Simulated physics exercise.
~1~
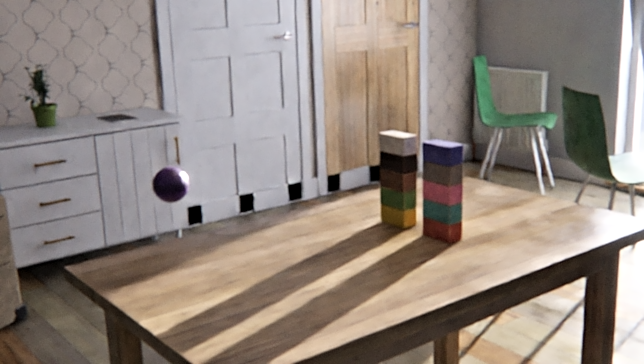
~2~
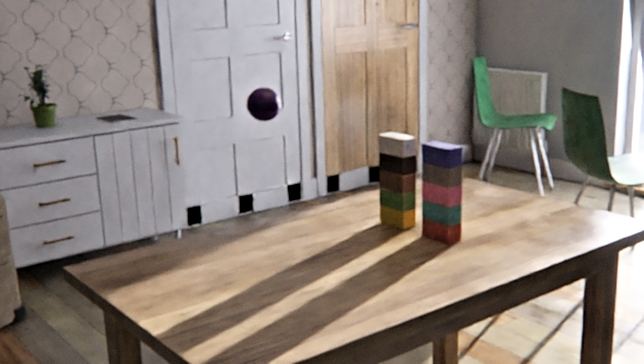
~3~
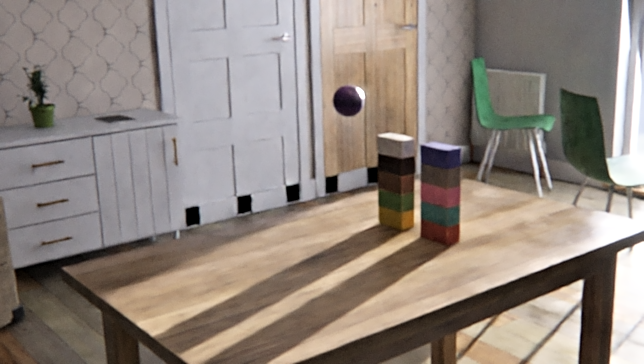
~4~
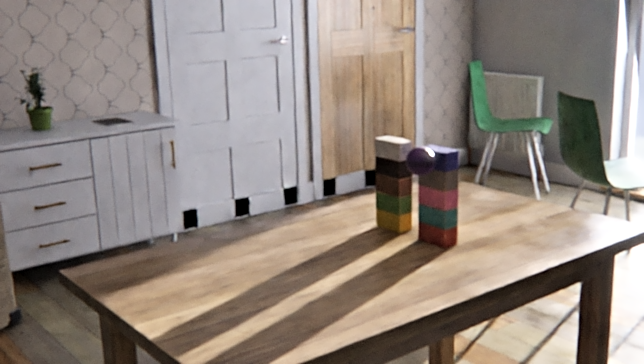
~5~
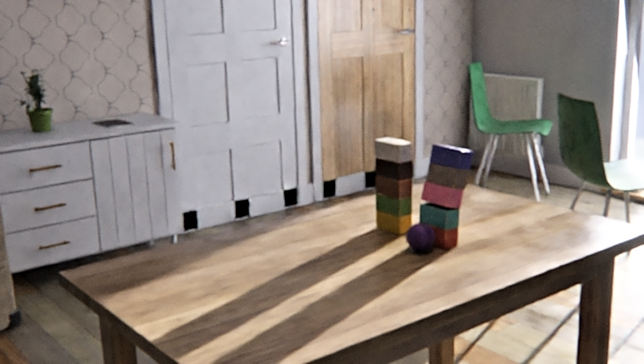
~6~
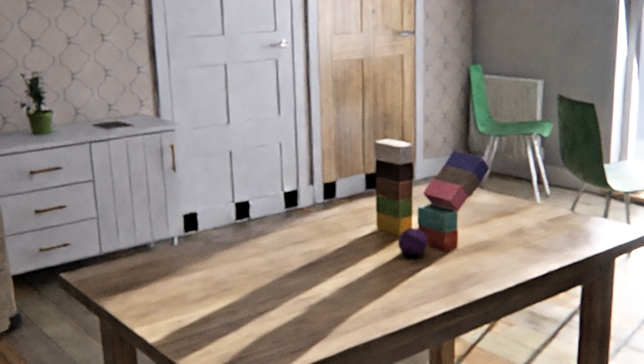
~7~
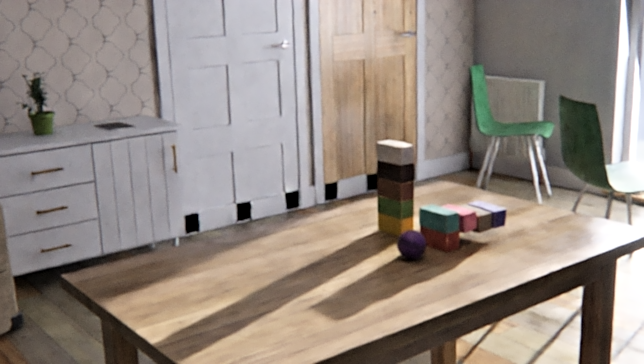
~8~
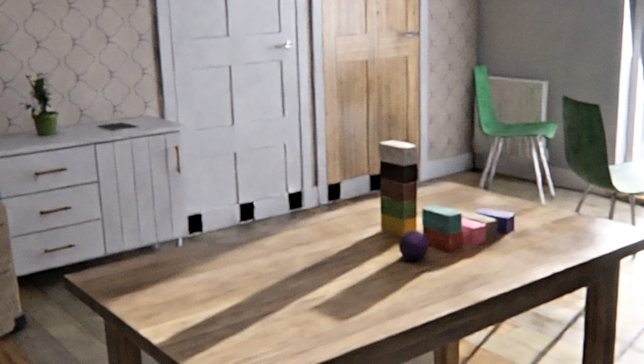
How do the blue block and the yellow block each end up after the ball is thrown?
The blue block tips over to the right and ends up lying on the table, while the yellow block stays upright at the bottom of the left-hand stack.
